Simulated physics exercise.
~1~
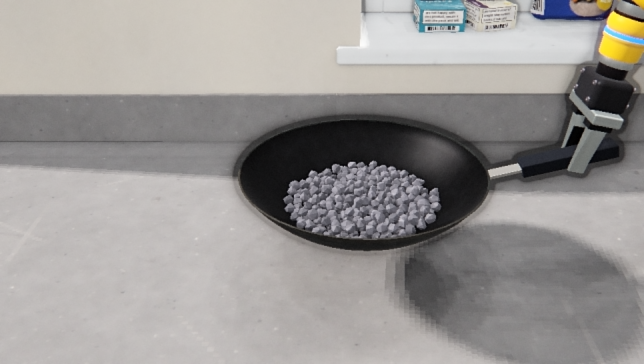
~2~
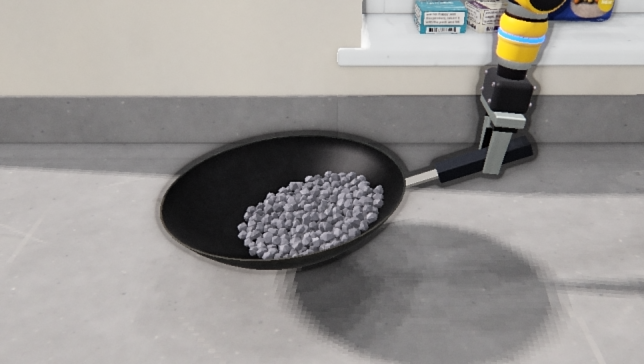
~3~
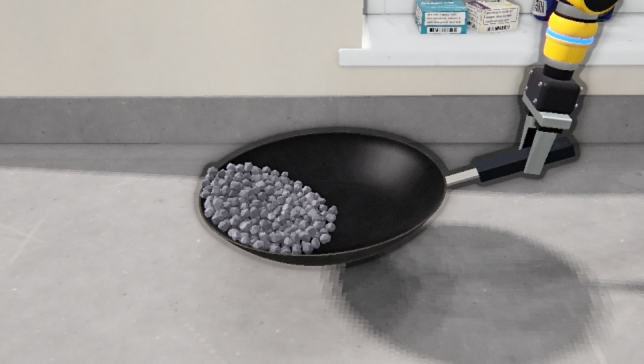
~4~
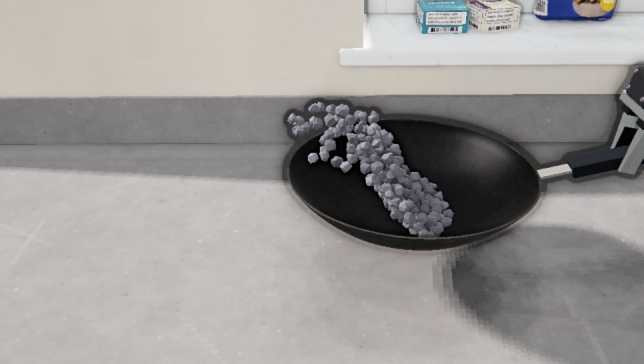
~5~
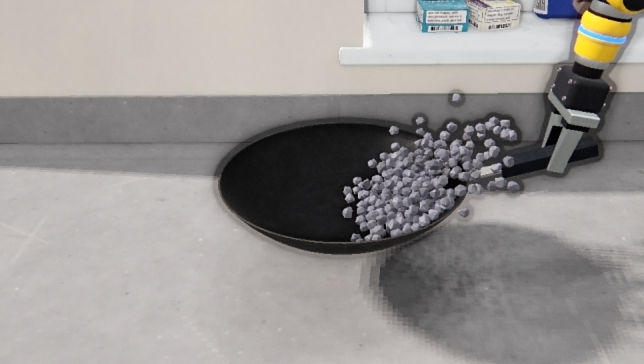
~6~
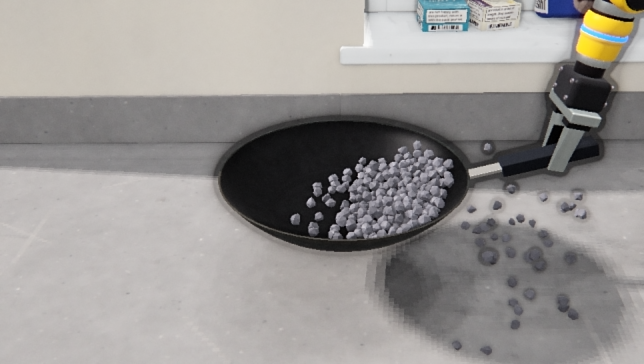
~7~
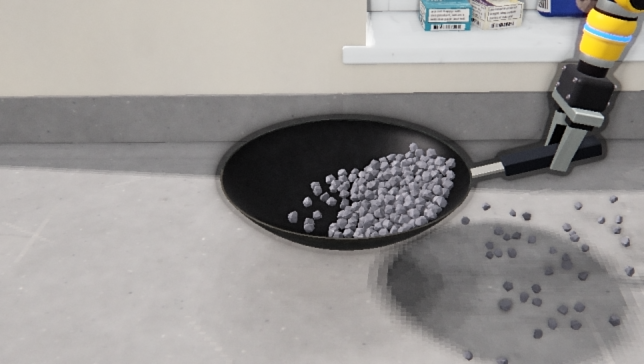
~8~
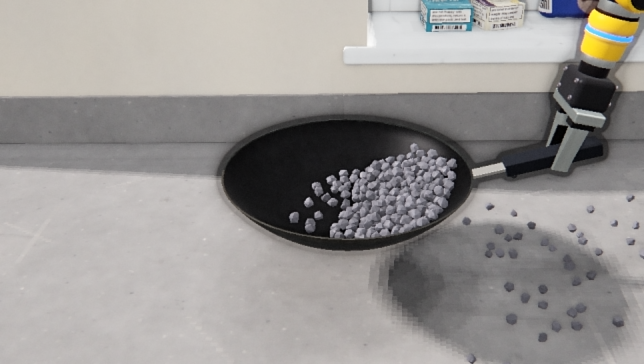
A robot arm moved a black pan of small gray pebbles left, then jerked it right and back, making the pebbles surge up the left side, then spill over the handle side; many scattered across the counter, while most stayed in the pan.
